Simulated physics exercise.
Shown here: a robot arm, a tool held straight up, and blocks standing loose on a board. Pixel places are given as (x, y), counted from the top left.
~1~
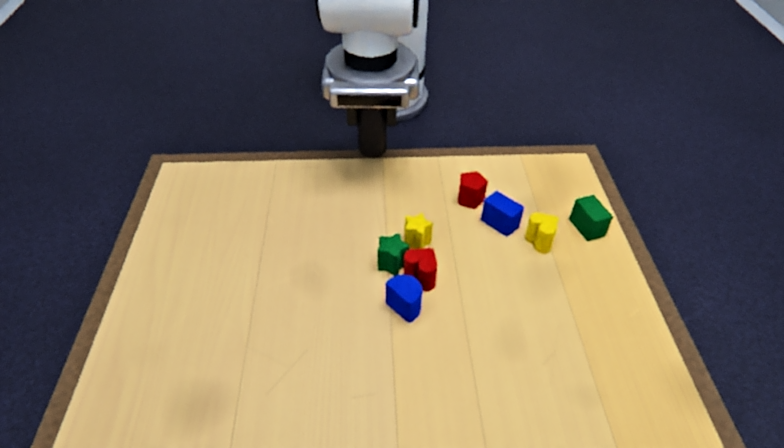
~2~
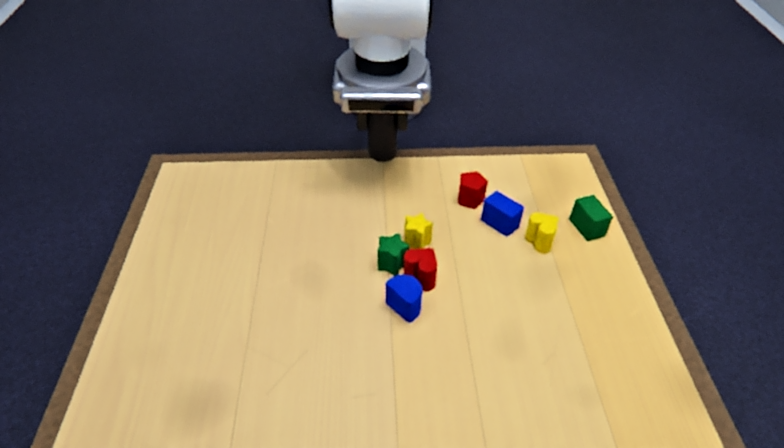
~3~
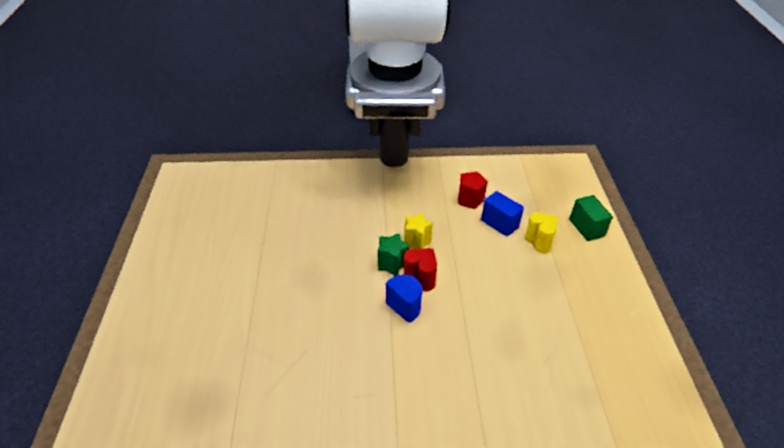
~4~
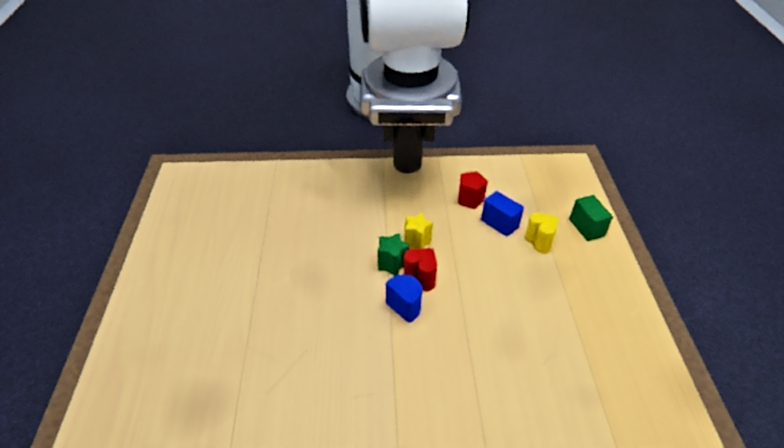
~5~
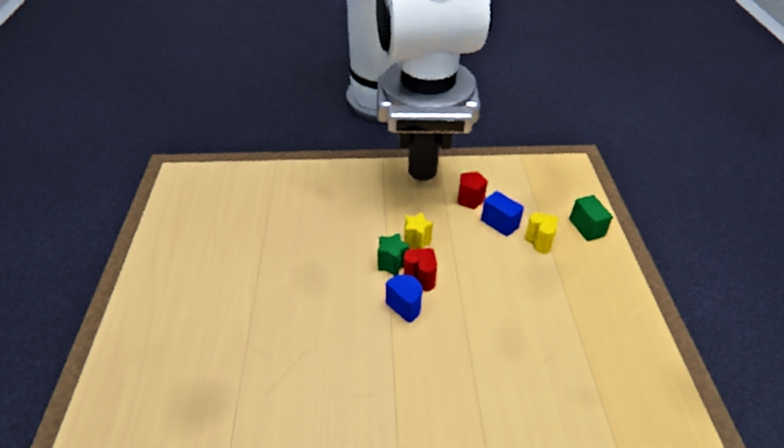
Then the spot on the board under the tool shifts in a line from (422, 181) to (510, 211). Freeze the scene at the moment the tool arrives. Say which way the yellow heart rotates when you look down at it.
Seen from above, its turn is counter-clockwise.
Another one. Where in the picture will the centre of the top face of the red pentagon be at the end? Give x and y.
At roughly (533, 208).
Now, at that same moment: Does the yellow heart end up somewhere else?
The answer is yes.
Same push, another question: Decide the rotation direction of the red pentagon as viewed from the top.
Viewed from above, clockwise.
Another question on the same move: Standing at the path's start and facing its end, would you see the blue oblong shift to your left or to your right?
It will end up to the right.
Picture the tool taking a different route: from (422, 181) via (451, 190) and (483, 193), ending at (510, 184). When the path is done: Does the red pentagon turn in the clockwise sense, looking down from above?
The answer is yes.
What follows on the original path. One third of the way, tool at (452, 182); red pentagon at (479, 182).
Two thirds of the way, tool at (481, 192); red pentagon at (506, 194), turned 25° clockwise; blue oblong at (518, 216), turned 20° clockwise; yellow heart at (554, 227), turned 30° anticlockwise.
At the end, tool at (512, 202); red pentagon at (533, 208), turned 60° clockwise; blue oblong at (527, 229), turned 55° clockwise; yellow heart at (556, 228), turned 40° anticlockwise; green oblong unmoved.
